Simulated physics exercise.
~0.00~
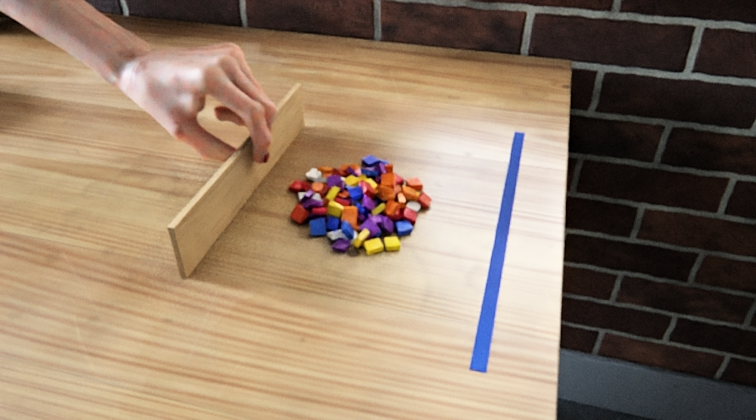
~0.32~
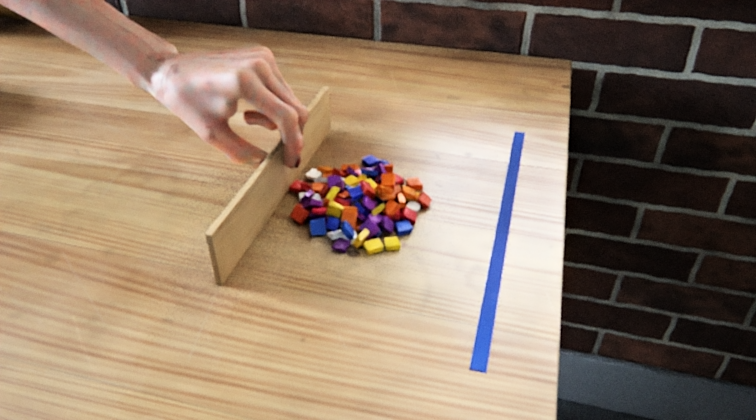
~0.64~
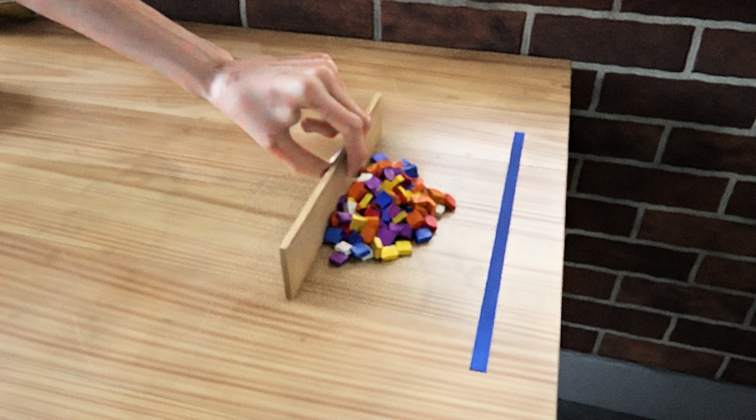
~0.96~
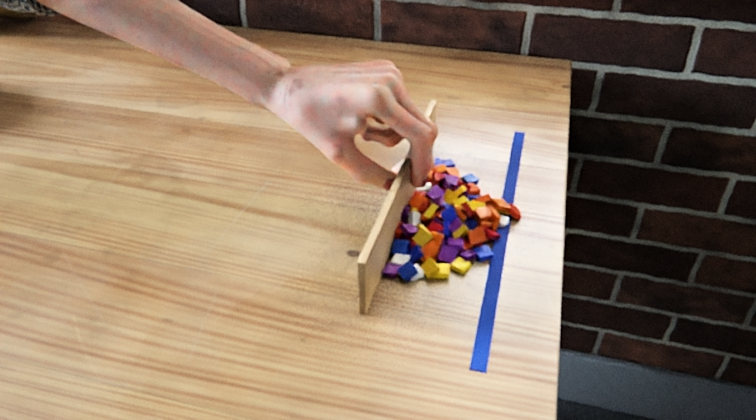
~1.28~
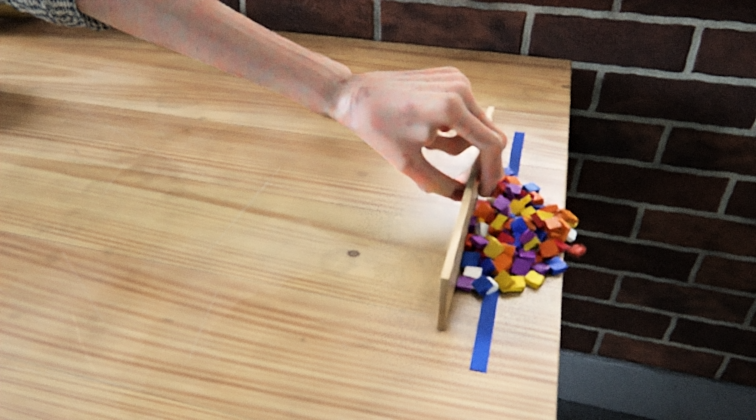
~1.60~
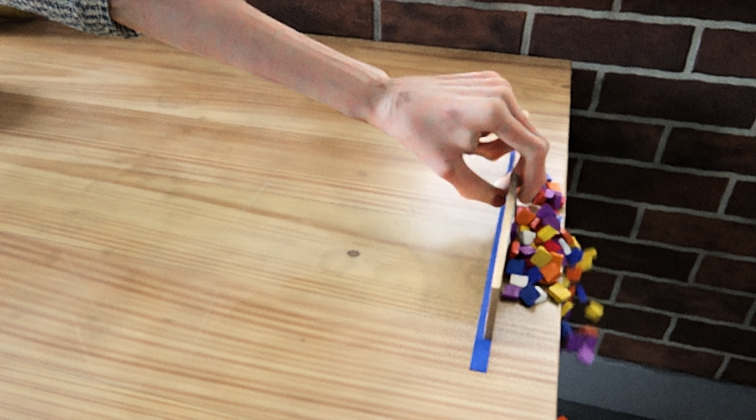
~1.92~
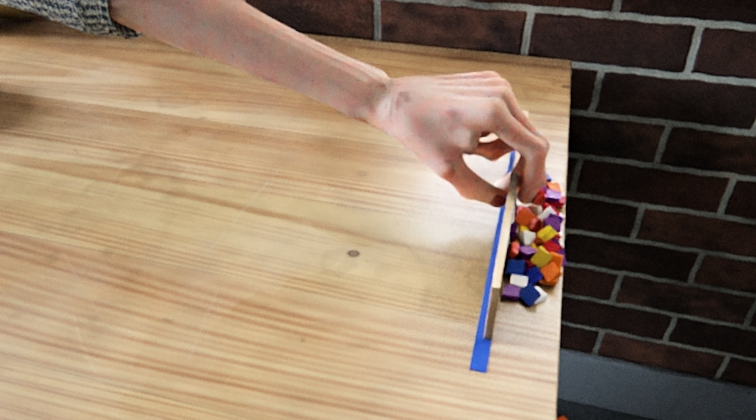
A hand pushes colourful bits right with a wooden strip, spilling some off the table.
